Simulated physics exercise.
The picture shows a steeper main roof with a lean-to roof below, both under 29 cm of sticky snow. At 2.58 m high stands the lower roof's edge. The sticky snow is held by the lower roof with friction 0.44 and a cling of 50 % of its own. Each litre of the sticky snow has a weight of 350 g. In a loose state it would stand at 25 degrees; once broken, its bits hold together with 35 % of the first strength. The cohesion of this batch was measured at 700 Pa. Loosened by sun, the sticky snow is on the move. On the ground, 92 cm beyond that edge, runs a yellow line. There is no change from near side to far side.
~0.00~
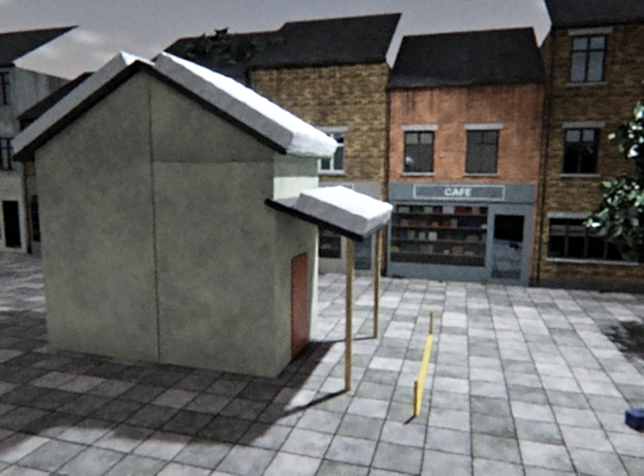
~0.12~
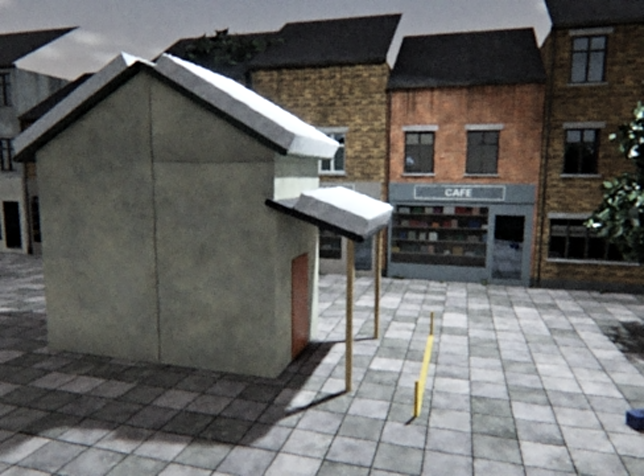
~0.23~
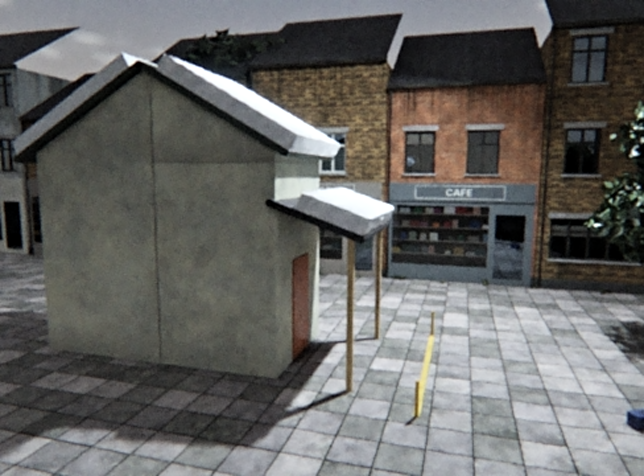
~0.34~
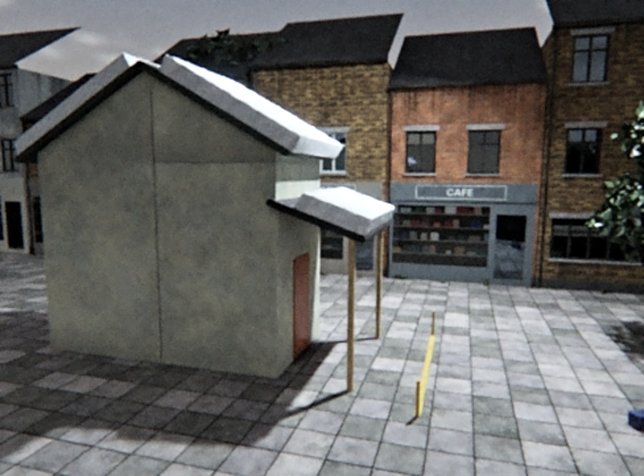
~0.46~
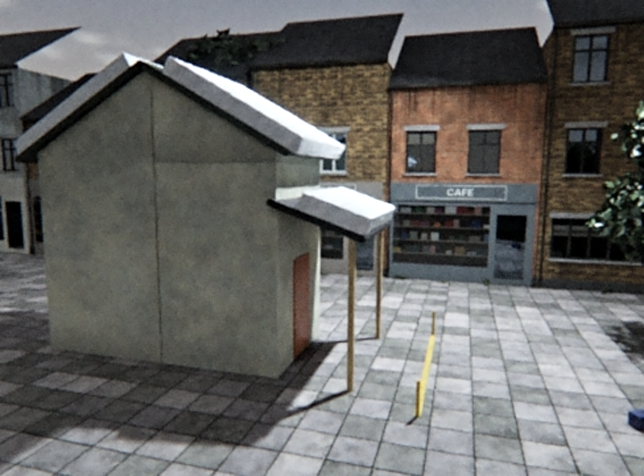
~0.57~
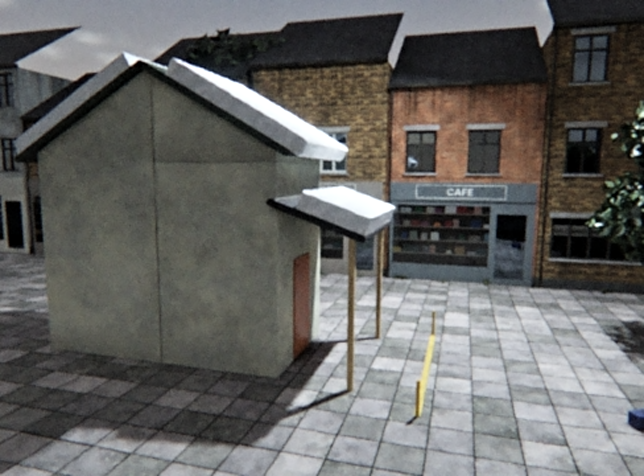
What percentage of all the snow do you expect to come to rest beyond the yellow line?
Roughly 56 % of it.
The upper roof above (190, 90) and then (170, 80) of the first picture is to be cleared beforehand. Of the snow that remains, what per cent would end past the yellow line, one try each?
About 40 per cent the first time and about 45 per cent the second.
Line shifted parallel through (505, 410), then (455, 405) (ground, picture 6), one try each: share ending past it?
I'd say near 20 percent the first time, near 40 percent the second.
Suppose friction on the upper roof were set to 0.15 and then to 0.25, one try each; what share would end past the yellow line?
70 %, then 65 %.
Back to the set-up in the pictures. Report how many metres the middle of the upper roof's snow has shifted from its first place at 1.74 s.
It sits some 2.0 m from where it began.
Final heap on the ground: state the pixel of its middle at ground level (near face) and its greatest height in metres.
The heap centres close to (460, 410) and stands about 0.4 m tall.
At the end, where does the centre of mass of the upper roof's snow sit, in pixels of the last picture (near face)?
(464, 379) or thereabouts.
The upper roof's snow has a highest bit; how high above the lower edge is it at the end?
0.7 m or so.
After 1.11 s, none is below the lower edge and 0 % is past the line.
After 1.74 s, none is below the lower edge and 0 % is past the line.
After 2.37 s, 34 % is below the lower edge and 8 % is past the line.
After 3.00 s, 76 % is below the lower edge and 49 % is past the line.
After 4.10 s, 77 % is below the lower edge and 56 % is past the line.
